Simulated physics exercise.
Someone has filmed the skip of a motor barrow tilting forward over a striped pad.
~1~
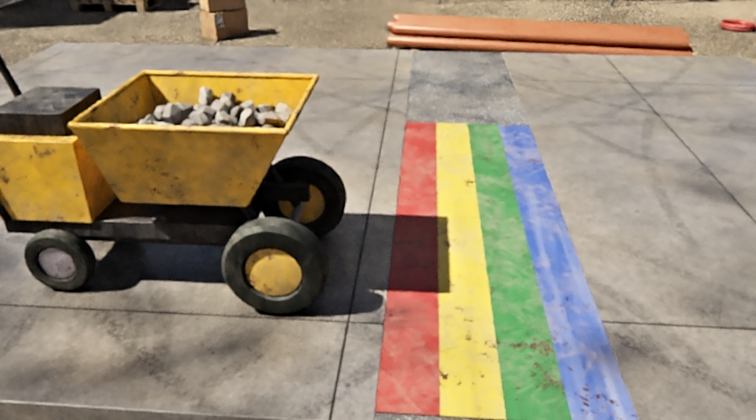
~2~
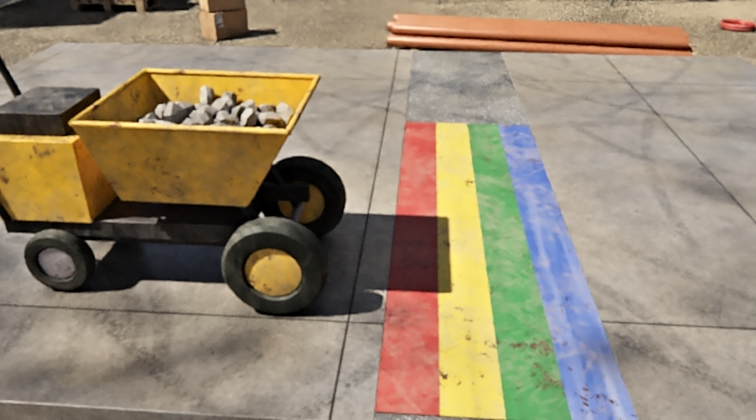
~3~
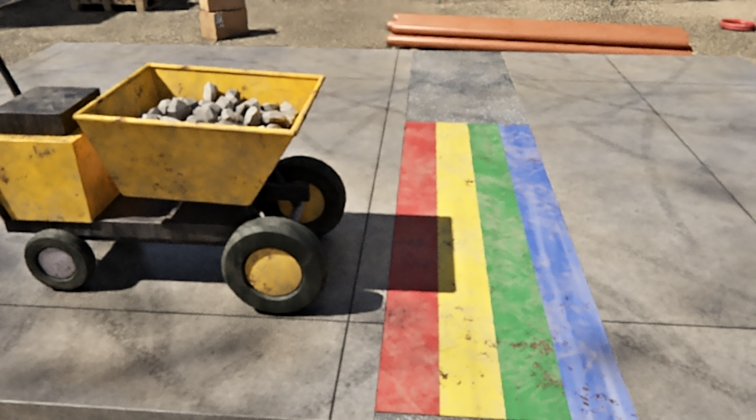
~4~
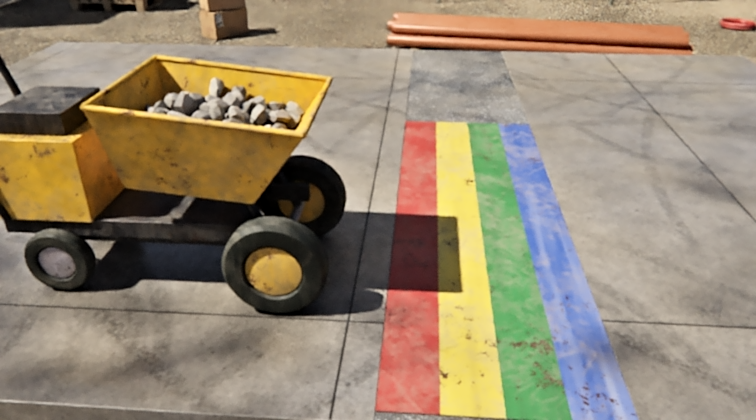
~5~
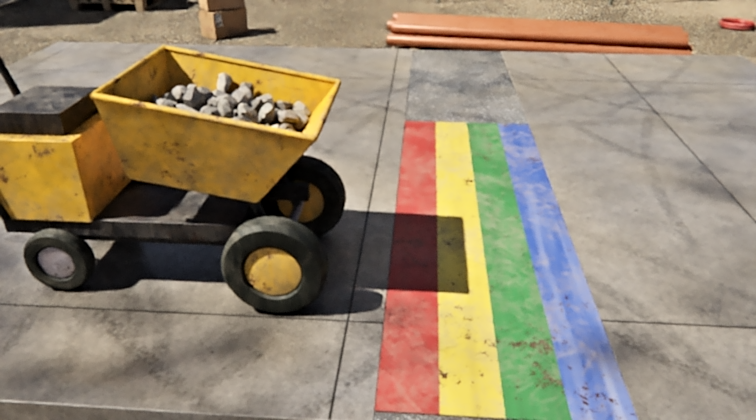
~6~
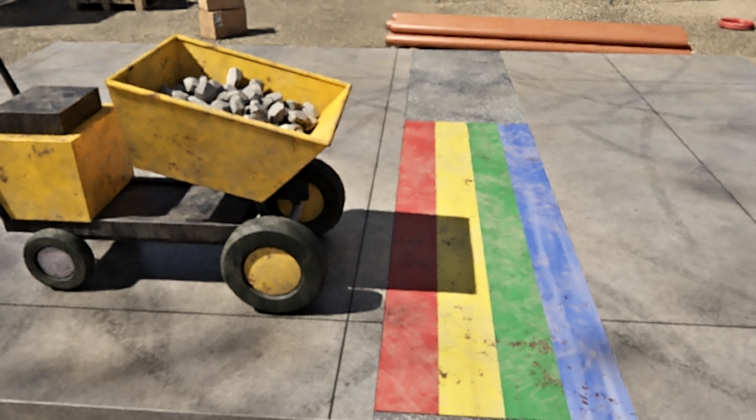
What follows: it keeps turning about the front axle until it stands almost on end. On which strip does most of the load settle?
The yellow one gets the largest share.
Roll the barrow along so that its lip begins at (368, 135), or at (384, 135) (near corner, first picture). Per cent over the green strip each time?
In turn 40 and 30 in a hundred.
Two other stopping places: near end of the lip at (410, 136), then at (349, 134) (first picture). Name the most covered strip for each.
In turn: The strip in blue; green.
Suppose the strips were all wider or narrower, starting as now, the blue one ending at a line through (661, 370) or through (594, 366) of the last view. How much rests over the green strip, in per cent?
Roughly 20 per cent, and 30 per cent.
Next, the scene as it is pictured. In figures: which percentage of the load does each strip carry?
In per cent, red strip 20, yellow strip 40, green strip 20 and blue strip 10.
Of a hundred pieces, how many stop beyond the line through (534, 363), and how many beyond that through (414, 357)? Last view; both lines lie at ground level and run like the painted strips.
Roughly 20 per cent, and 90 per cent.
Soon, skip tipped steeply; all in the skip.
A while on, skip tipped right over; nearly all in the skip; a stray few over the red strip; a stray few over the yellow strip; a stray few over the green strip.
Towards the end, skip tipped right over; about a quarter in the skip; a stray few over the red strip; about a third over the yellow strip; about a quarter over the green strip; a small part over the blue strip; a stray few off the paint.
Finally, skip tipped right over; a small part in the skip; about a quarter over the red strip; about a third over the yellow strip; about a quarter over the green strip; a small part over the blue strip; a stray few off the paint.
